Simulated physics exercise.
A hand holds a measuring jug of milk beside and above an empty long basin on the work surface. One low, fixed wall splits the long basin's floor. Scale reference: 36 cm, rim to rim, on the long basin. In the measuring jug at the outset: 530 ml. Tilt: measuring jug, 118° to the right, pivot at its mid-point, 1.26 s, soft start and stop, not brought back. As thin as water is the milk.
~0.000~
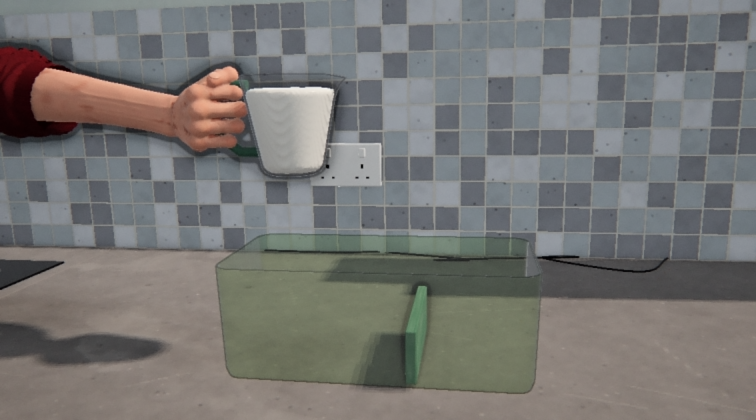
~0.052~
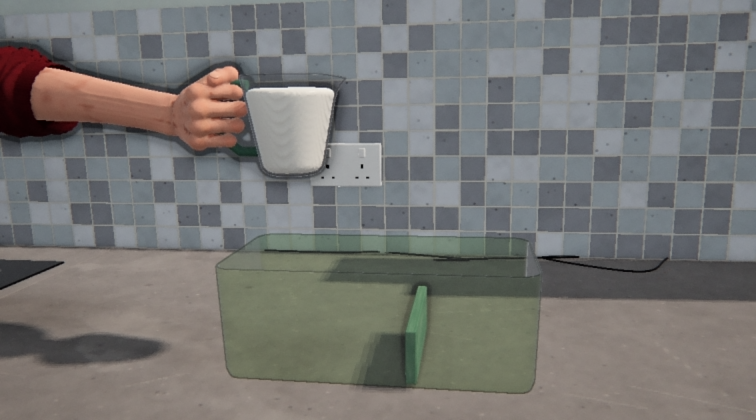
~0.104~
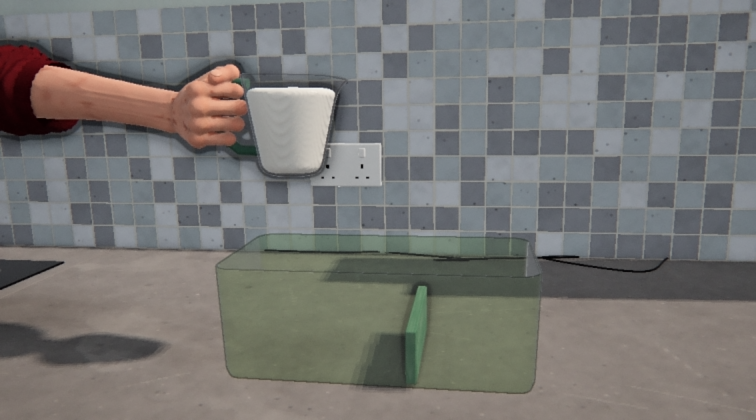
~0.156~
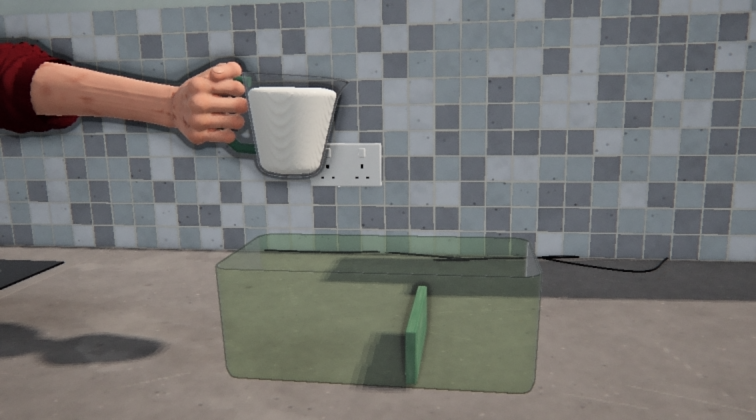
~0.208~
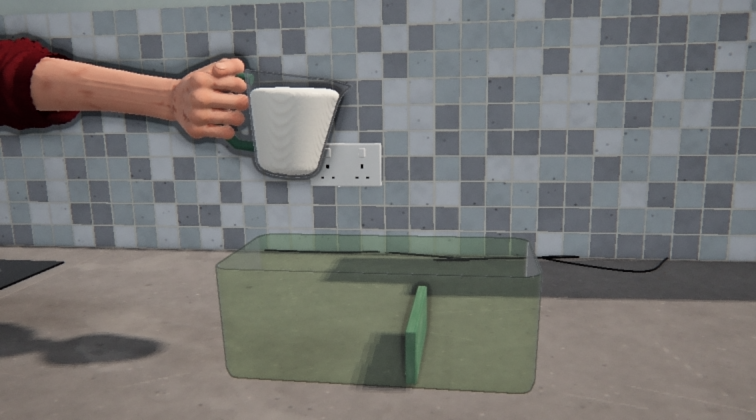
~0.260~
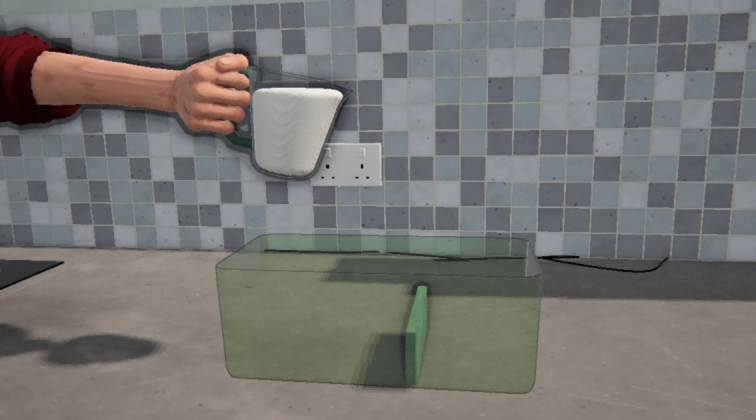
A hand held a white-filled measuring jug above a long, see-through green basin with a low divider inside, keeping it still at first, then slowly tilting it slightly to the right.
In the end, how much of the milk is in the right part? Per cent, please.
Roughly 37 percent is in the right part.
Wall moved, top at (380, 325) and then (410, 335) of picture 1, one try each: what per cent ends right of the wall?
85 then 65 %.
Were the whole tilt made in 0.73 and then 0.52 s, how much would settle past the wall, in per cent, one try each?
Try 1: 25 %; try 2: 20 %.
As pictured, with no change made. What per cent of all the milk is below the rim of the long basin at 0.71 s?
Some 10 per cent.
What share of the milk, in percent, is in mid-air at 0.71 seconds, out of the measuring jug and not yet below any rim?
Estimate: About 24 % of all of it.
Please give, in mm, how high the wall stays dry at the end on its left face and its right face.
Roughly 52 mm on the left side and roughly 52 mm on the right.
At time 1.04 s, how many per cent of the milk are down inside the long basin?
Around 82 in a hundred.
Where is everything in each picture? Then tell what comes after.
Tilt 0°; pouring edge (346, 76); surface from (250, 92) to (335, 90); the long basin's rim runs from (239, 251) to (535, 258); the wall's top is at (417, 308), in the first frame.
Tilt 0°; pouring edge (346, 77); surface from (251, 92) to (335, 90), in the second frame.
Tilt 2°; pouring edge (348, 78); surface from (252, 91) to (335, 91), in the third frame.
Tilt 4°; pouring edge (349, 81); surface from (253, 91) to (337, 92), in the fourth frame.
Tilt 8°; pouring edge (352, 85); surface from (255, 91) to (340, 91), in the fifth frame.
Tilt 12°; pouring edge (354, 89); surface from (257, 92) to (344, 92), in the sixth frame.
By 0.71 s the tilt is 71° and 66 per cent is still to pour, 3 is left of the wall and 7 right of it.
By 1.04 s the tilt is 109° and 7 per cent is still to pour, 45 is left of the wall and 36 right of it.
By 1.38 s the tilt is 118° and 0 per cent is still to pour, 62 is left of the wall and 37 right of it.
By 1.76 s the tilt is 118° and 0 per cent is still to pour, 62 is left of the wall and 37 right of it.
At rest 62 per cent lies left of the wall, 37 right of it and 1 outside.
